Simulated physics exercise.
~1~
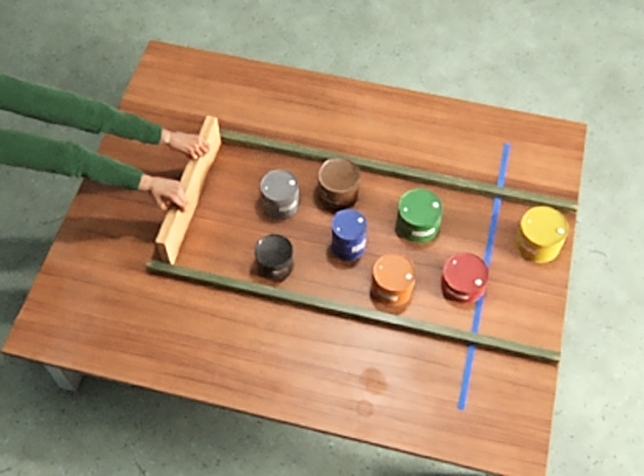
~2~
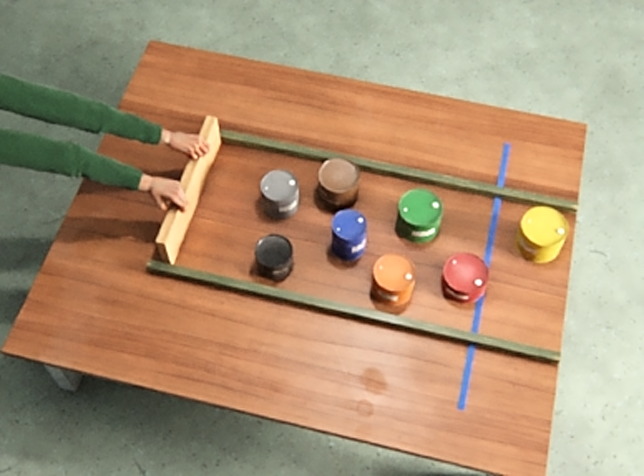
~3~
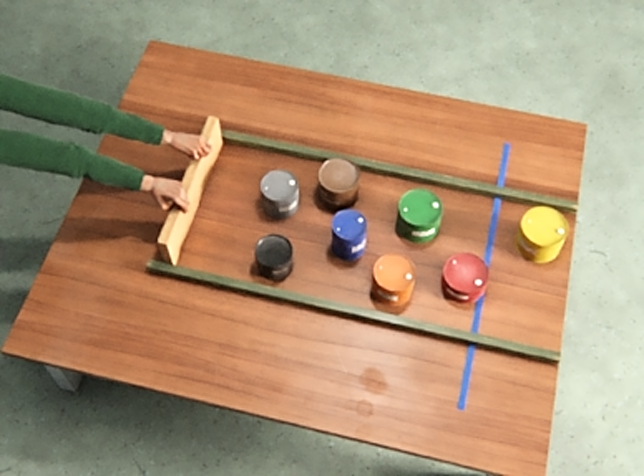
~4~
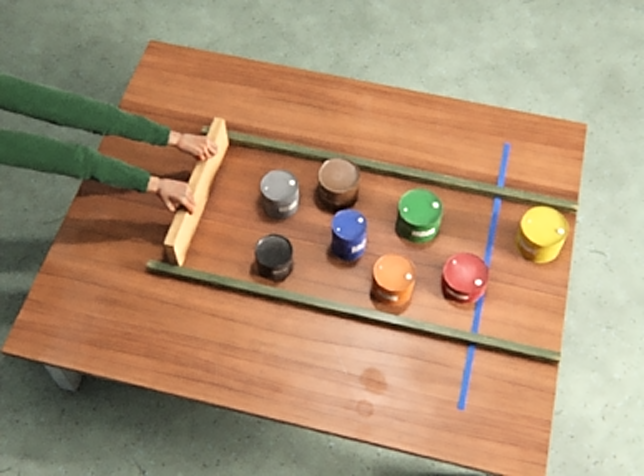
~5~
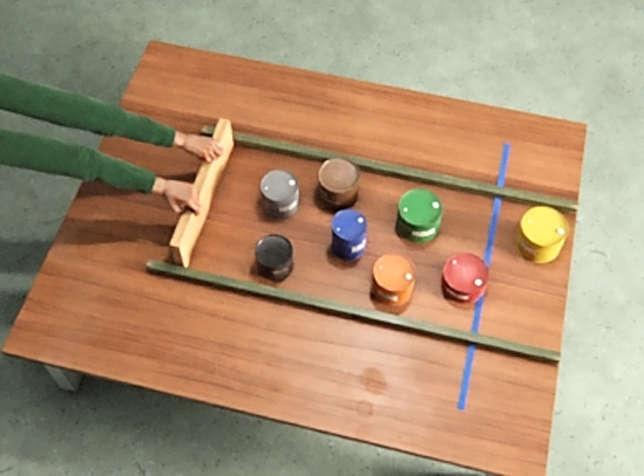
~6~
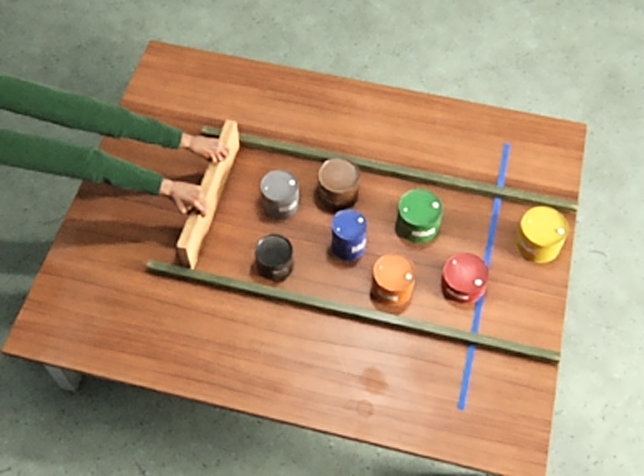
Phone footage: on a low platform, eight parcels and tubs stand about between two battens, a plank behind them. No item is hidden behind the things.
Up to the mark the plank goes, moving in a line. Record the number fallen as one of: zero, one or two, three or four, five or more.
Number fallen: One or two.
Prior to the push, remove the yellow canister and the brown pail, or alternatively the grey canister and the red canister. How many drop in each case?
0, then 0.
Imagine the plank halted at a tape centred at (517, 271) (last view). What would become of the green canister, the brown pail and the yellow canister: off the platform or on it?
Going one by one, the green canister goes down, the brown pail is still up, the yellow canister goes down.
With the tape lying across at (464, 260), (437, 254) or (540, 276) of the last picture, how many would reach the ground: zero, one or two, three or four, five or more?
In order: No fall at all, then no fall at all, then either three or four.
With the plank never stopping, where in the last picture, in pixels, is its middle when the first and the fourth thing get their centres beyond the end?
It sits near (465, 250), and then near (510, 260).
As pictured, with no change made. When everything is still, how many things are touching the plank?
Counting them up gives 4.
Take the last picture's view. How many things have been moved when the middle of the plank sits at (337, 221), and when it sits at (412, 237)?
That gives 4 for the first and 7 for the second.
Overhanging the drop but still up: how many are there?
As for overhanging, the count is 0.
Soon after, none off yet; yellow canister at rest near (541, 235); red canister at rest near (465, 278); green canister at rest near (419, 216).
In the end, the number that fall off is one or two; gone, yellow canister.
